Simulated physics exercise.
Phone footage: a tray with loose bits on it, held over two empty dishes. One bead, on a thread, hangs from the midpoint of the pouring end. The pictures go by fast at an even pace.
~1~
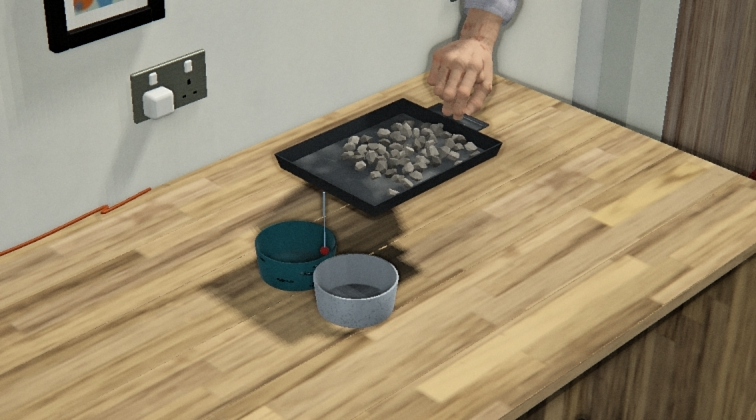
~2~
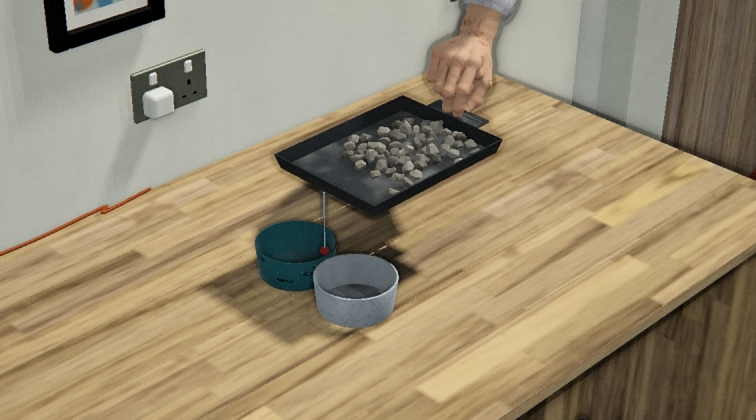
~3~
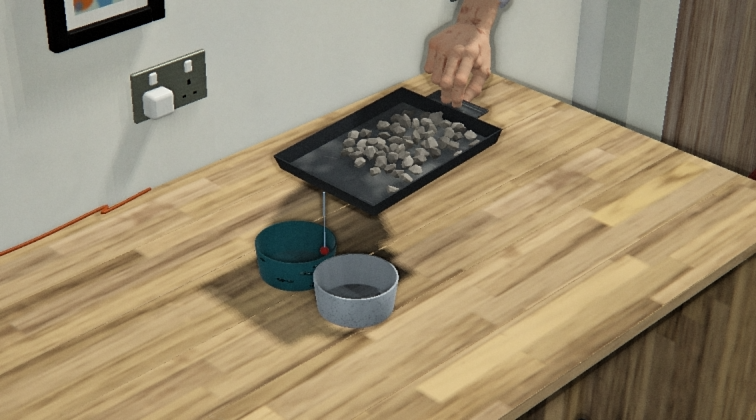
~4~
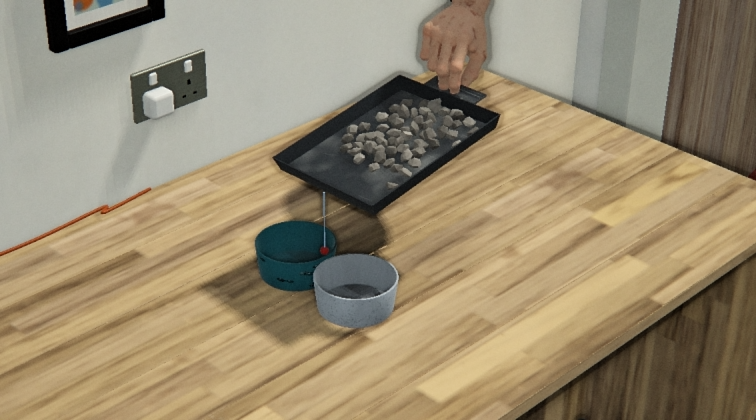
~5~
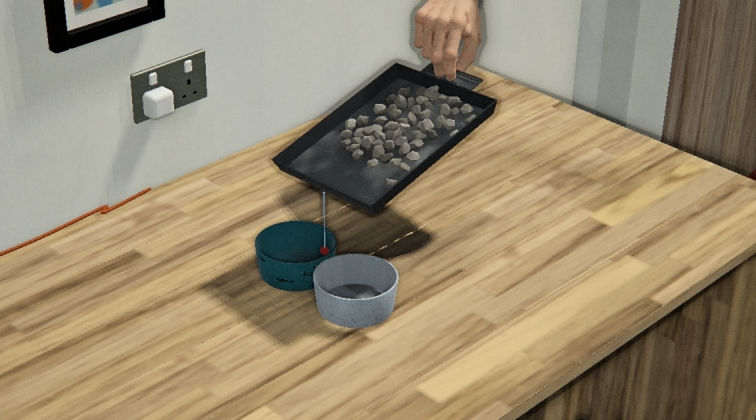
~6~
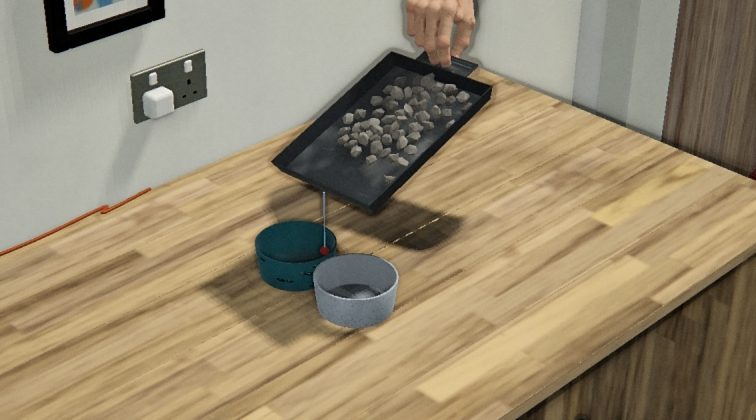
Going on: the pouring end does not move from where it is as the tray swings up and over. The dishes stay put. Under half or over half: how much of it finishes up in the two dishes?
Under half.
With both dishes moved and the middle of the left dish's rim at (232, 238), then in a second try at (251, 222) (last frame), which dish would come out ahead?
Try 1: The dish to the right; try 2: The dish to the right.
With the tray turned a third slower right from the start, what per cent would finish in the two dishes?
I'd expect near 30 per cent.
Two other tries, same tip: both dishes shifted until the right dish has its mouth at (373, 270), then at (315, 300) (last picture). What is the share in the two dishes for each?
It would be roughly 0 per cent, followed by roughly 90 per cent.
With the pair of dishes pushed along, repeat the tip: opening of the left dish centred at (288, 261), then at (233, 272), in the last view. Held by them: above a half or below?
With the first shift the pair saves beyond half; with the second, less than a half.
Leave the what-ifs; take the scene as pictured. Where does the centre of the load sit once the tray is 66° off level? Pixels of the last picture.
Look about (307, 170) in the last picture.
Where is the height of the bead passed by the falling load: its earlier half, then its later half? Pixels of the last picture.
Earlier portion about (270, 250); later portion about (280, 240).
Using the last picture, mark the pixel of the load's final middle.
Once nothing moves, the middle sits near (263, 296).
Soon after the last picture, tray tipped steeply; nearly all on the tray; a small part in the air.
A little later, tray tipped past a quarter turn; about a third on the tray; a stray few in the right dish; a small part in the left dish; about half outside both; a small part in the air.
Later still, tray tipped past a quarter turn; a stray few in the right dish; about a third in the left dish; about two thirds outside both.
At rest, tray tipped past a quarter turn; a stray few in the right dish; about a third in the left dish; about two thirds outside both.
